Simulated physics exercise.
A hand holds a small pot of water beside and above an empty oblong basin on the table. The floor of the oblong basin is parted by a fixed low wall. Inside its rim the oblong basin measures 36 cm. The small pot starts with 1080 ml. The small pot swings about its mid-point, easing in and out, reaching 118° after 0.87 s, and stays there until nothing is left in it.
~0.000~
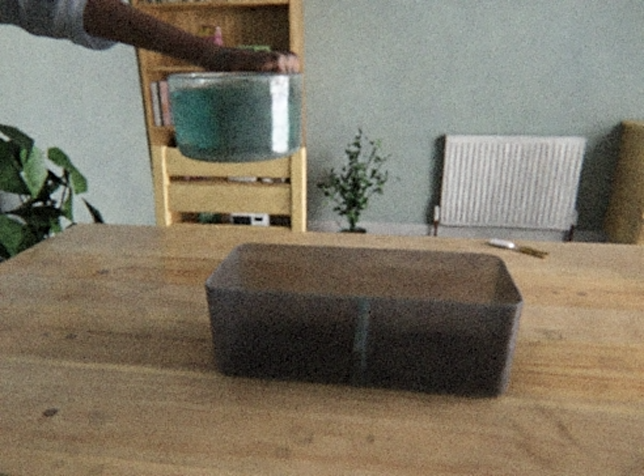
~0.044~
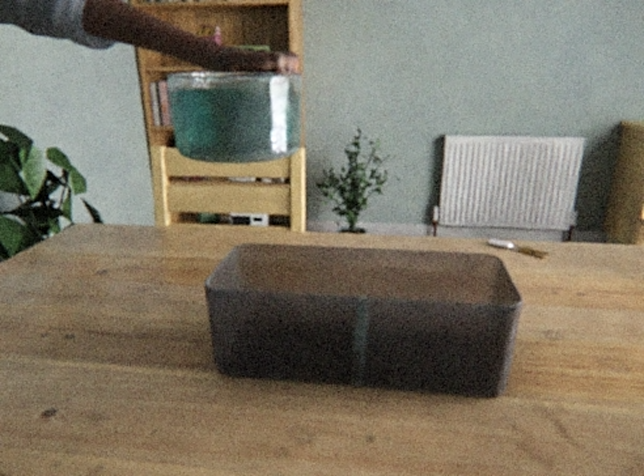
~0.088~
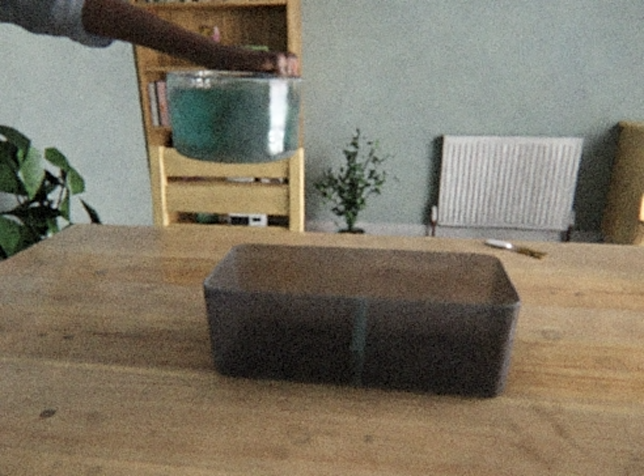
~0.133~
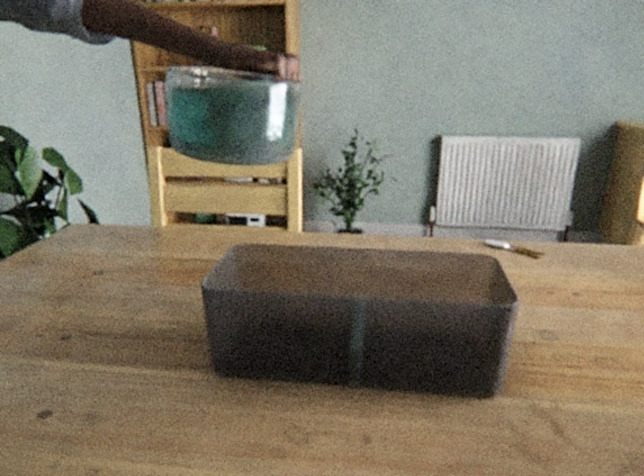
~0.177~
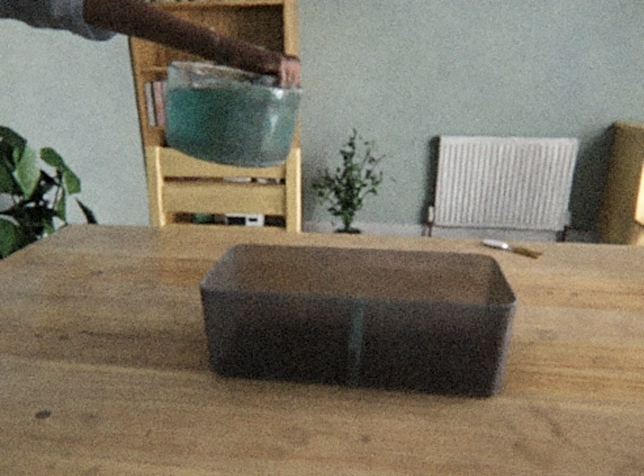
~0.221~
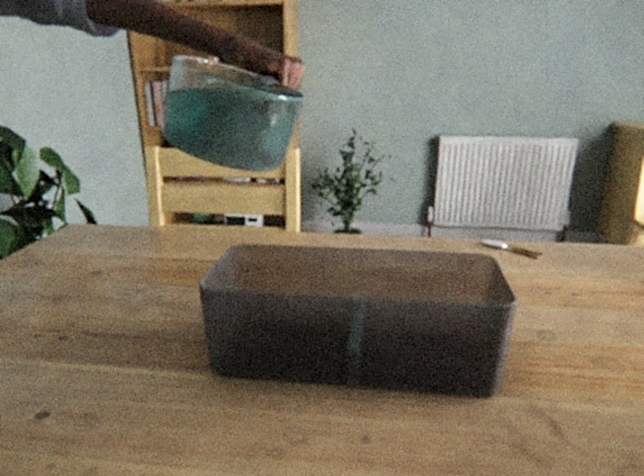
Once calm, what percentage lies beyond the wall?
Roughly 54 per cent is past the wall.
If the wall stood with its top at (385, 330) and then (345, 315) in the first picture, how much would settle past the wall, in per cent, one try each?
First 30, then 70 per cent.
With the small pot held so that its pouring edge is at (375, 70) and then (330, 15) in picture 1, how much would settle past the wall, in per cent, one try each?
First 90, then 75 per cent.
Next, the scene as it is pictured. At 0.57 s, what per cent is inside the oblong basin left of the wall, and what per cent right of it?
Left about 2, right about 10.
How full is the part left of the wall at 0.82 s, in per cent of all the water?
About 32 per cent.
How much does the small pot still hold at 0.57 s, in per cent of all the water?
Near 44 in a hundred.
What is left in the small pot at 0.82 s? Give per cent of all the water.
About 5 per cent.
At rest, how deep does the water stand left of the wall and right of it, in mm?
Left about 20 mm, right about 26 mm.
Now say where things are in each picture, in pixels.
Tilt 0°; pouring edge (300, 77); surface from (180, 87) to (299, 88); the oblong basin's rim runs from (222, 265) to (511, 279); the wall's top is at (362, 320), in the first frame.
Tilt 1°; pouring edge (300, 78); surface from (179, 87) to (299, 88), in the second frame.
Tilt 3°; pouring edge (300, 81); surface from (179, 87) to (298, 89), in the third frame.
Tilt 7°; pouring edge (300, 86); surface from (179, 86) to (298, 91), in the fourth frame.
Tilt 12°; pouring edge (300, 92); surface from (178, 87) to (299, 92), in the fifth frame.
Tilt 18°; pouring edge (302, 100); surface from (179, 89) to (302, 94), in the sixth frame.
Then, 0.57 s in, the tilt is 86° and 43 per cent is still to pour, 2 is left of the wall and 10 right of it.
Then, 0.82 s in, the tilt is 117° and 5 per cent is still to pour, 32 is left of the wall and 53 right of it.
Then, 1.08 s in, the tilt is 118° and 0 per cent is still to pour, 44 is left of the wall and 53 right of it.
Then, 1.37 s in, the tilt is 118° and 0 per cent is still to pour, 44 is left of the wall and 54 right of it.
Finally, 44 per cent lies left of the wall, 54 right of it and 2 outside.
